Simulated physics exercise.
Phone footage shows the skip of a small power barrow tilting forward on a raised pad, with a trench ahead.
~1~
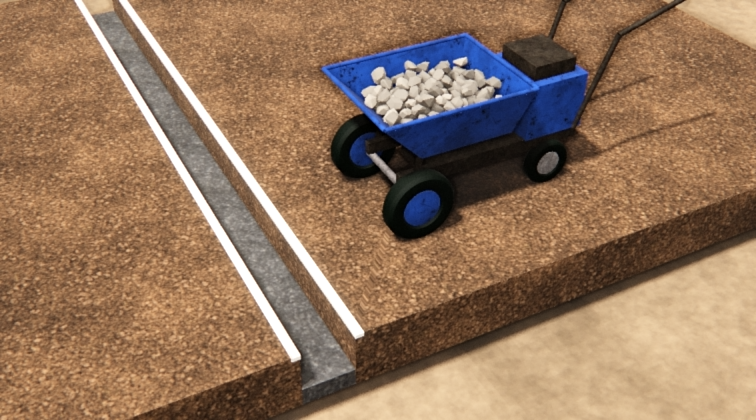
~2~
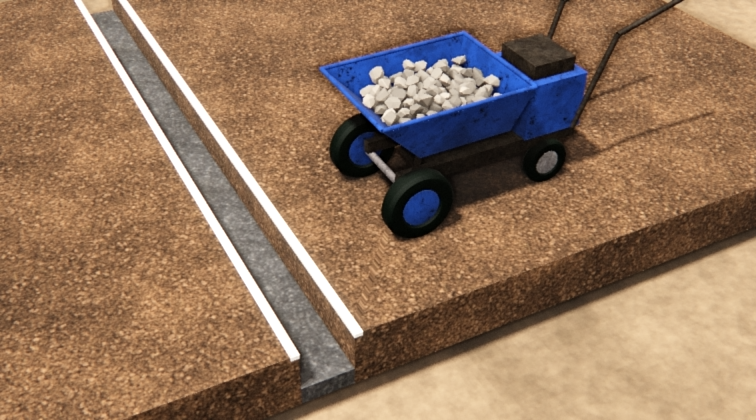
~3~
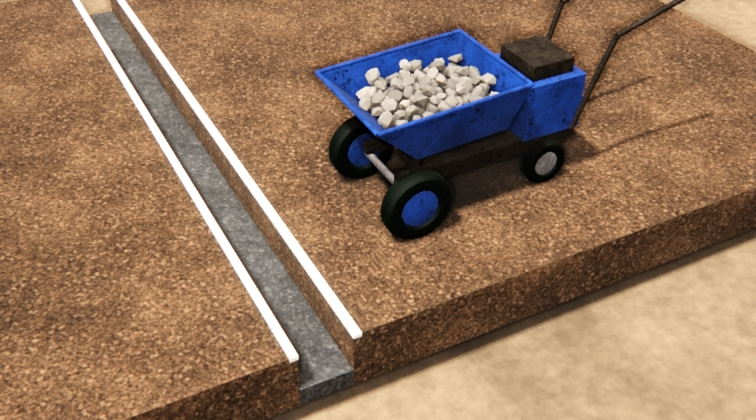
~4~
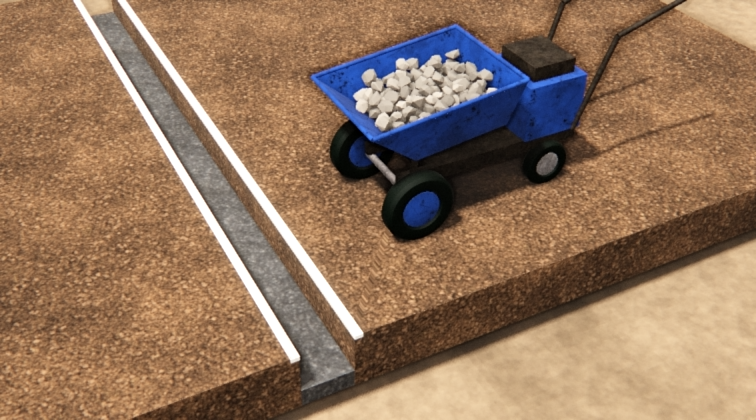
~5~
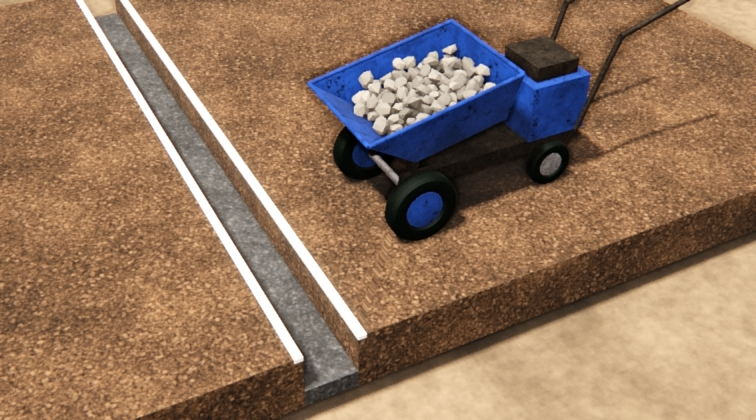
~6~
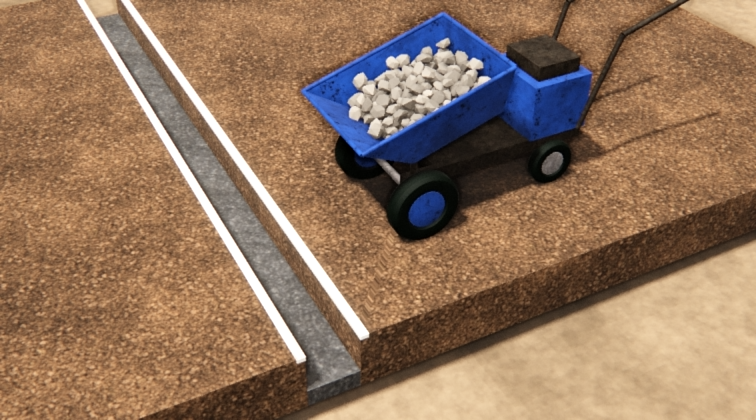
The blue skip of a small power barrow, loaded with broken pale stones, starts level and then gradually tilts forward to the left, its front lip lowering while the wheels stay put beside a narrow, white-edged trench.
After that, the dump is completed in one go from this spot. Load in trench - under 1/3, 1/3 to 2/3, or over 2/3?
From what I can see, the trench share goes above two-thirds.
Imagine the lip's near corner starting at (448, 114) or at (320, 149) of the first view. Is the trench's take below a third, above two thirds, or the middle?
Try 1, under a third; try 2, below one third.
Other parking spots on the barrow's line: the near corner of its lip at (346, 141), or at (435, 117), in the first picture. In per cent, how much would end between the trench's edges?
Some 70 in a hundred, then some 30 in a hundred.
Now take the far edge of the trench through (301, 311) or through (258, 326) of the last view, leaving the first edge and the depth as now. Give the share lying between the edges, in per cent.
60 %, 100 %.
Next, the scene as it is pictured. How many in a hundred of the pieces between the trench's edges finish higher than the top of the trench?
5 %, roughly.
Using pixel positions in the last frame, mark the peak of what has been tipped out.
Around (289, 233).
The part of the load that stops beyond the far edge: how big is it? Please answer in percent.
0 percent.
Just after the last frame, skip tipped steeply; every one in the skip.
A moment on, skip tipped right over; roughly two thirds in the skip; just a few short of the trench; roughly a third in or heaped over the trench.
Further on, skip tipped right over; just a few in the skip; just a few short of the trench; almost all in or heaped over the trench; just a few beyond it.
When it is over, skip tipped right over; just a few in the skip; just a few short of the trench; almost all in or heaped over the trench; just a few beyond it.
